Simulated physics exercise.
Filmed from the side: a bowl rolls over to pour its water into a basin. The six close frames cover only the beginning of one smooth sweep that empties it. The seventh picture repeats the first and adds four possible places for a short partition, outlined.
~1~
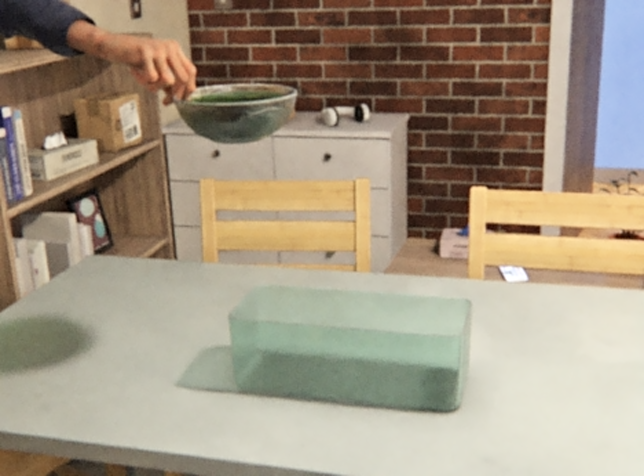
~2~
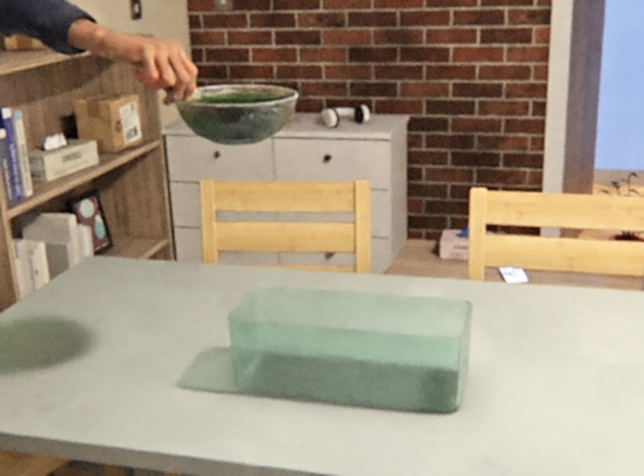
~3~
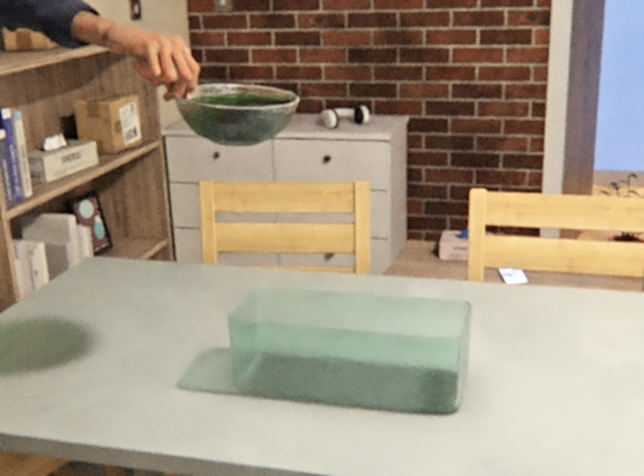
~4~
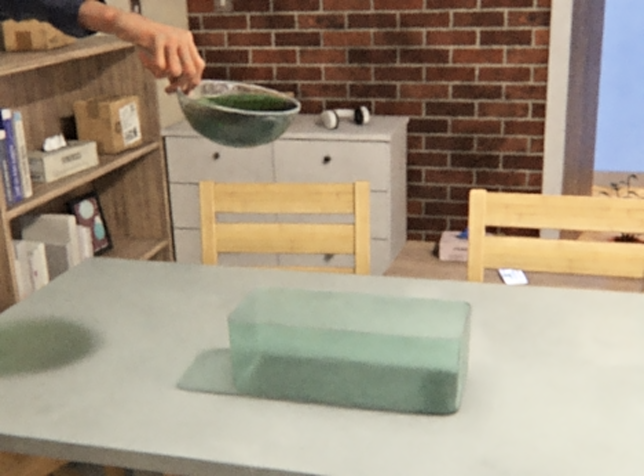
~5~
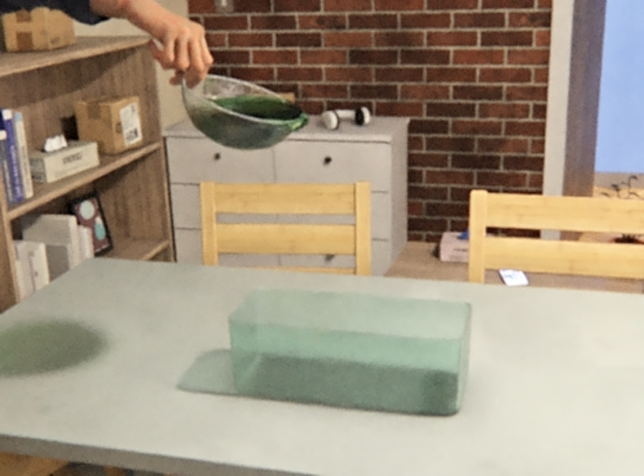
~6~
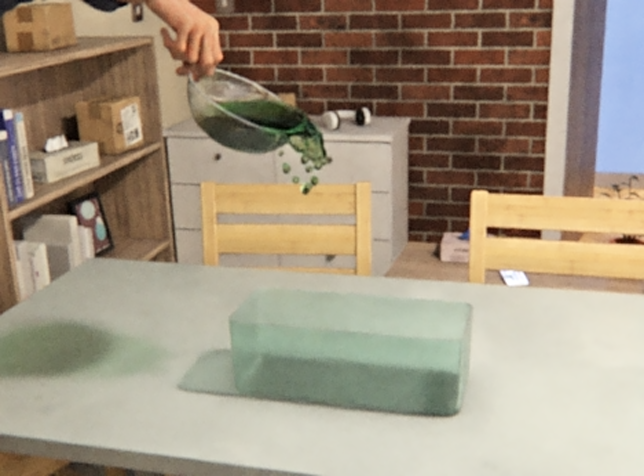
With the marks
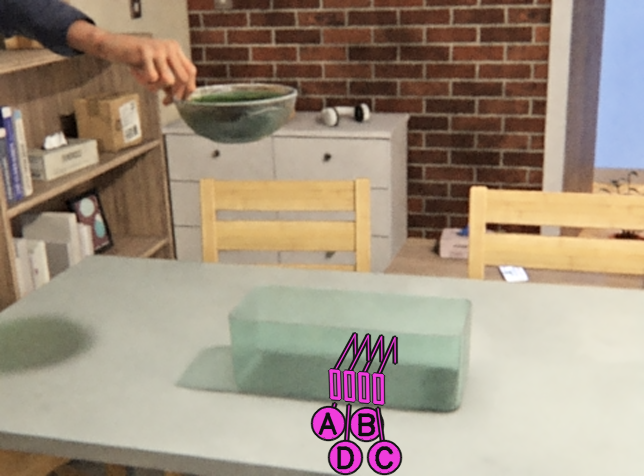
A glass bowl of green liquid tilting rightward in a person's hand above a table, the liquid starting to pour over its lip.
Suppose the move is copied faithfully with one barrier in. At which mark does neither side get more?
Use position B.
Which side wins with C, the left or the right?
The left side.
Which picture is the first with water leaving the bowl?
In picture 5.
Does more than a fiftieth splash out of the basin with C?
Yes.
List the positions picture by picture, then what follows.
Upright, lip at (292, 94); basin from (237, 386) to (461, 409); nothing has left yet, in the first picture.
Upright, lip at (293, 96); nothing has left yet, in the second picture.
Tipped about 5°, lip at (294, 101); nothing has left yet, in the third picture.
Tipped about 12°, lip at (295, 109); nothing has left yet, in the fourth picture.
Tipped about 20°, lip at (297, 119); water is over the lip, down to (302, 126), in the fifth picture.
Tipped about 30°, lip at (298, 130); water is over the lip, down to (310, 188), in the sixth picture.
In magenta, A at (334, 403); B at (363, 406); C at (377, 408); D at (349, 405).
If A is chosen, about 23 % ends left of the wall and 71 % right of it; 6 % is lost outside.
If B is chosen, about 47 % ends left of the wall and 47 % right of it; 6 % is lost outside.
If C is chosen, about 73 % ends left of the wall and 20 % right of it; 7 % is lost outside.
If D is chosen, about 34 % ends left of the wall and 60 % right of it; 6 % is lost outside.
